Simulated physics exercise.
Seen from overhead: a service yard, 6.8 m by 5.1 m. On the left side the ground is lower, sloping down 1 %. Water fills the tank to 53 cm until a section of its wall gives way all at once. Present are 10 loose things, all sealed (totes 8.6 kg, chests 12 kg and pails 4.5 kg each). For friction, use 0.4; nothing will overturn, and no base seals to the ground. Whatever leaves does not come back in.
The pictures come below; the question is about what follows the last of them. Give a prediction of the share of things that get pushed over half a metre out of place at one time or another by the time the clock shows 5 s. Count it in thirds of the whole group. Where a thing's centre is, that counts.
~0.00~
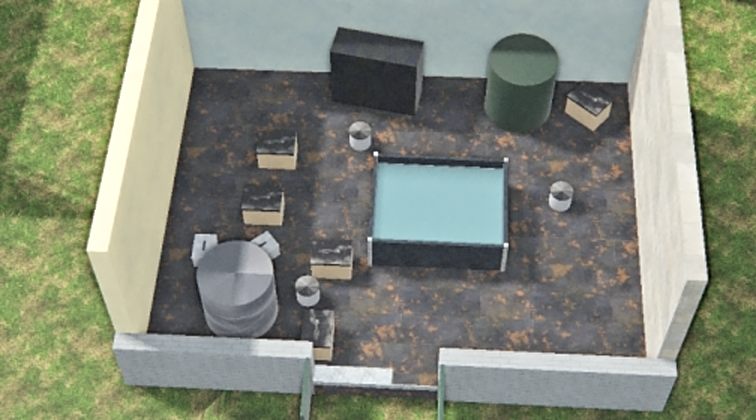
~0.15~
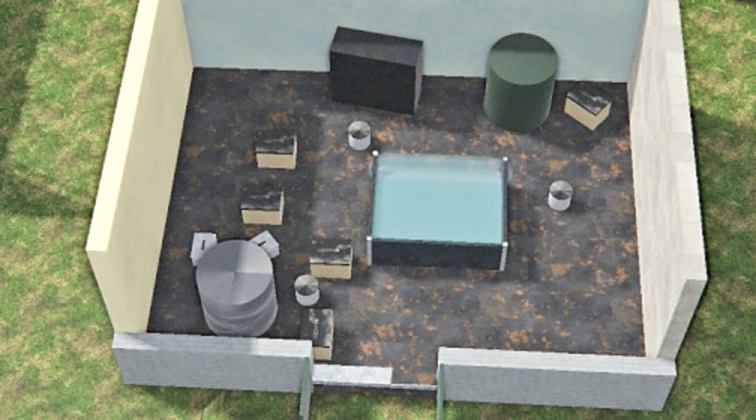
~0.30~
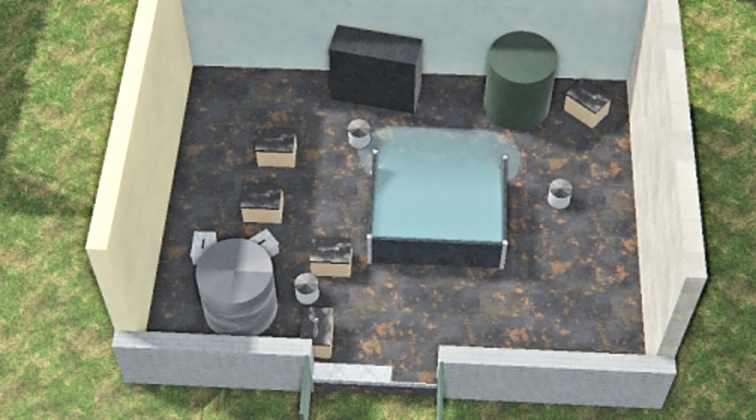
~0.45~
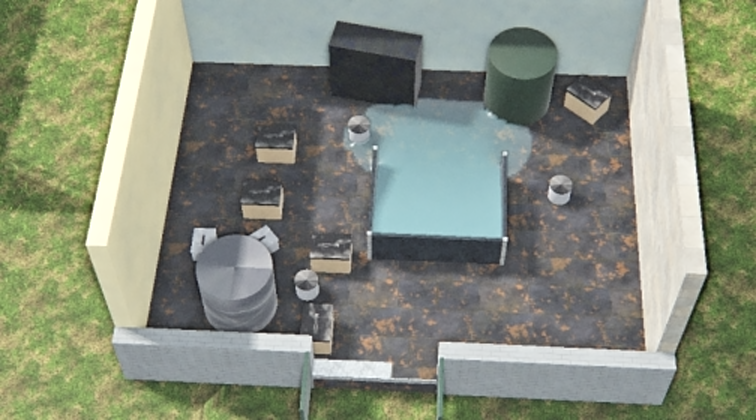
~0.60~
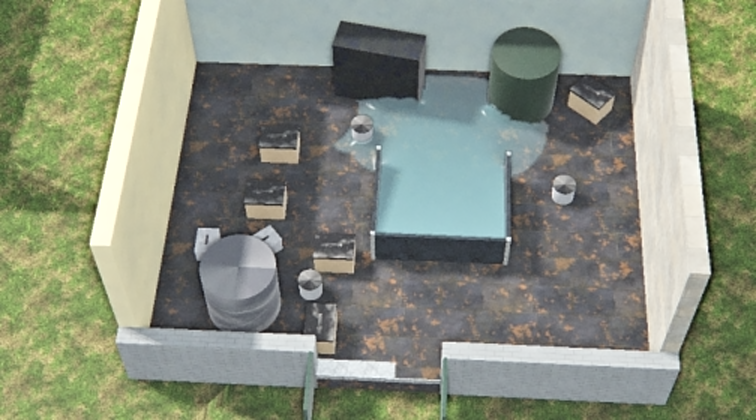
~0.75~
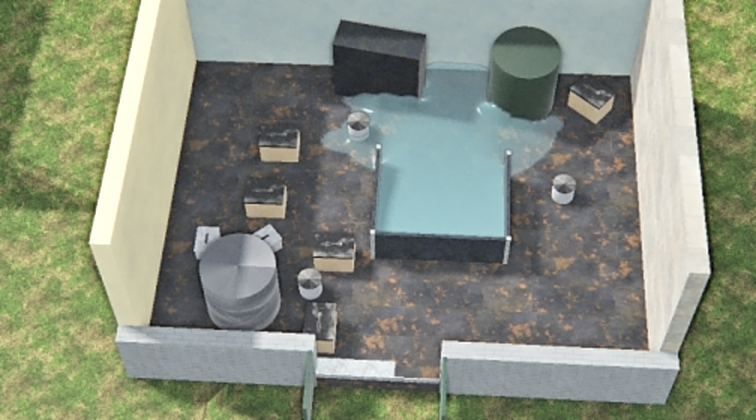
The share ends up short of one third.
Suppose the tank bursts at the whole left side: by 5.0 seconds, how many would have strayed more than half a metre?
So the tally would be 8.
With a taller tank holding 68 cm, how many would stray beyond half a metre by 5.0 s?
You'd get 3 in that case.
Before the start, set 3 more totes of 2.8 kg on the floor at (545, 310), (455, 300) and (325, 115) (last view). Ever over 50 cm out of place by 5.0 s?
Going through them, I'd say falls short, falls short and finally exceeds it.
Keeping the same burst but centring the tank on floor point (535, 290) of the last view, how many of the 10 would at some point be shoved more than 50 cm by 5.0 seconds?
In that case the number is 3.
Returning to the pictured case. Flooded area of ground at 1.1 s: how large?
Close to 8.5 m2, I'd say.
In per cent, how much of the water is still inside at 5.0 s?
Somewhere near 100 percent, give or take.
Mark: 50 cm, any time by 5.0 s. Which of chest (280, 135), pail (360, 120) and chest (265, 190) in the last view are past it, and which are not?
Taking them in turn, the answers are greater, greater and smaller.
After 1.1 s 0 of 10 are over 50 cm from their spots; 0 afloat.
After 2.2 s 1 of 10 are over 50 cm from their spots; 0 afloat.
After 3.5 s 1 of 10 are over 50 cm from their spots; 1 afloat.
After 5.0 s 3 of 10 are over 50 cm from their spots, and 3 have been at some point; 2 afloat.
